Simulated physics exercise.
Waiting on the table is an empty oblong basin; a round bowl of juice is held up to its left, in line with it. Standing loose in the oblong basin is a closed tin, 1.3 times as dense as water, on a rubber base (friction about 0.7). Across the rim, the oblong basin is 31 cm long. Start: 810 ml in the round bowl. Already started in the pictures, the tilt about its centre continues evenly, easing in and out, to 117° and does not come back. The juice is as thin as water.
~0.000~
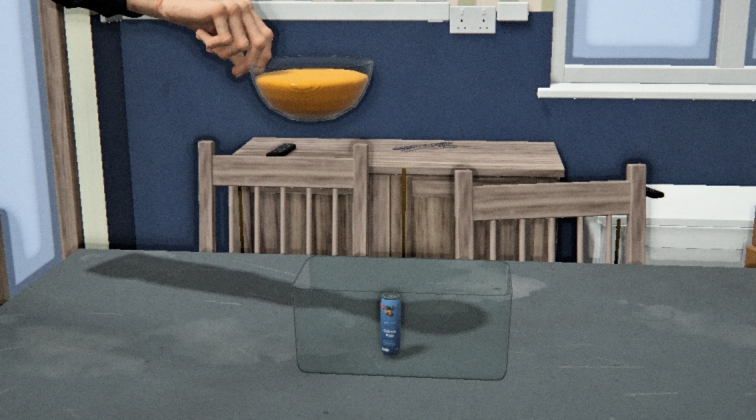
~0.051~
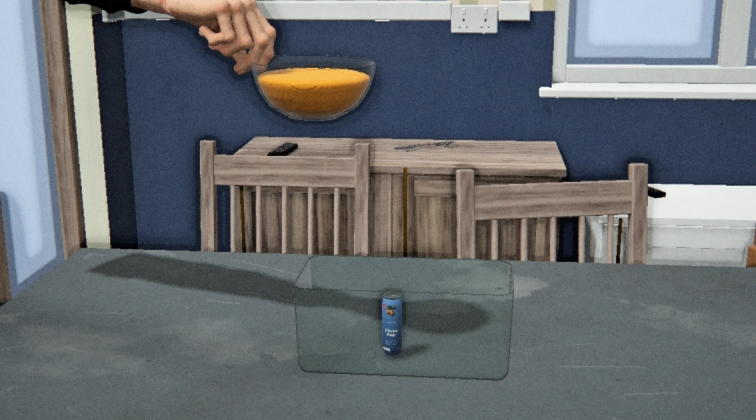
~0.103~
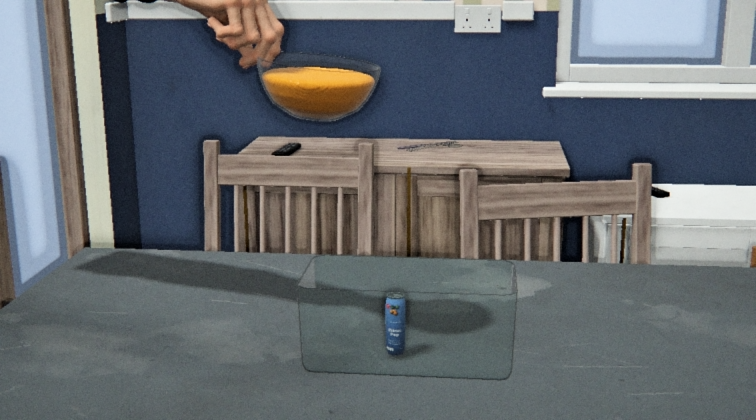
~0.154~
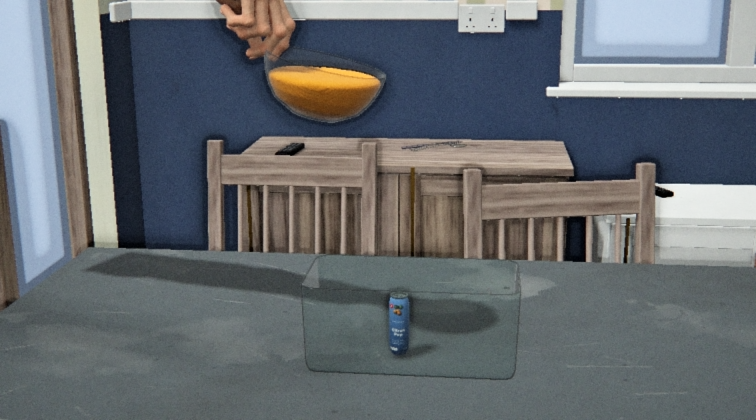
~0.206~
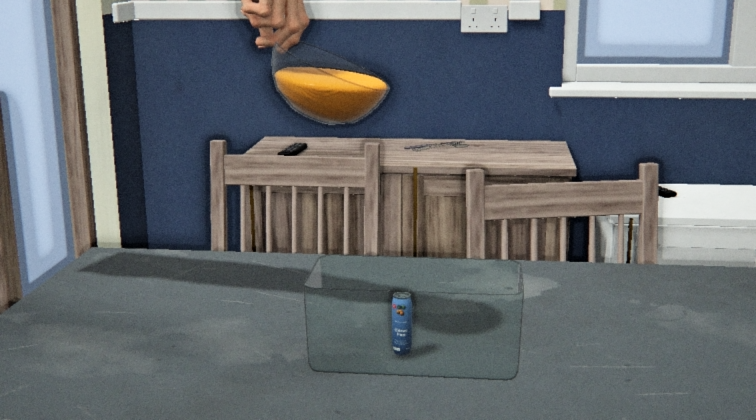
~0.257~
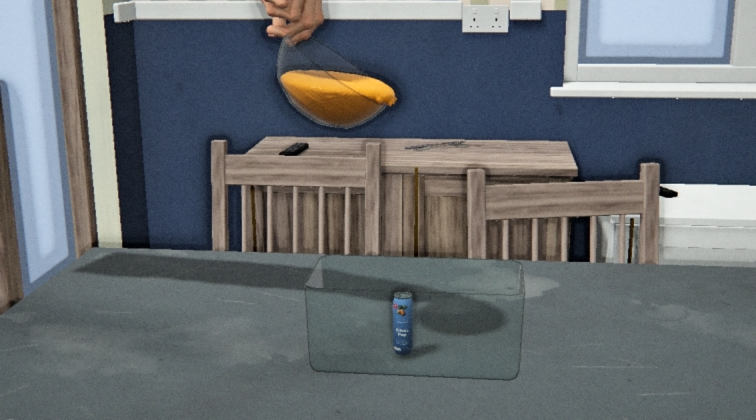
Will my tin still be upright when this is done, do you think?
It is tipped over.
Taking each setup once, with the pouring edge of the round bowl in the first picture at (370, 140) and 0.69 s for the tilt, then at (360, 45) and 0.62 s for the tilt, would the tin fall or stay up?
In the first try it remains standing; in the second it comes down.
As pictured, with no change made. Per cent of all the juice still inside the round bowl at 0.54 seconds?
Close to 5 in a hundred.
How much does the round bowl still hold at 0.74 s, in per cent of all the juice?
I'd estimate some 0 per cent.
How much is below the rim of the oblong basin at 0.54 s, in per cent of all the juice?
22 %, roughly.
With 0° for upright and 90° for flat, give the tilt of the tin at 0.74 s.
I'd say it is close to 35 degrees off upright.
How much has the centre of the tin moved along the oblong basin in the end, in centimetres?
Around 7.5 cm.
Then, 0.54 s in, the tilt is 103° and 5 per cent is still to pour; the tin stands where it began.
Then, 0.74 s in, the tilt is 117° and 0 per cent is still to pour; the tin leans 35°.
Then, 0.96 s in, the tilt is 117° and 0 per cent is still to pour; the tin lies on its side.
Then, 1.19 s in, the tilt is 117° and 0 per cent is still to pour; the tin lies on its side.
Finally, the tin lies on its side.
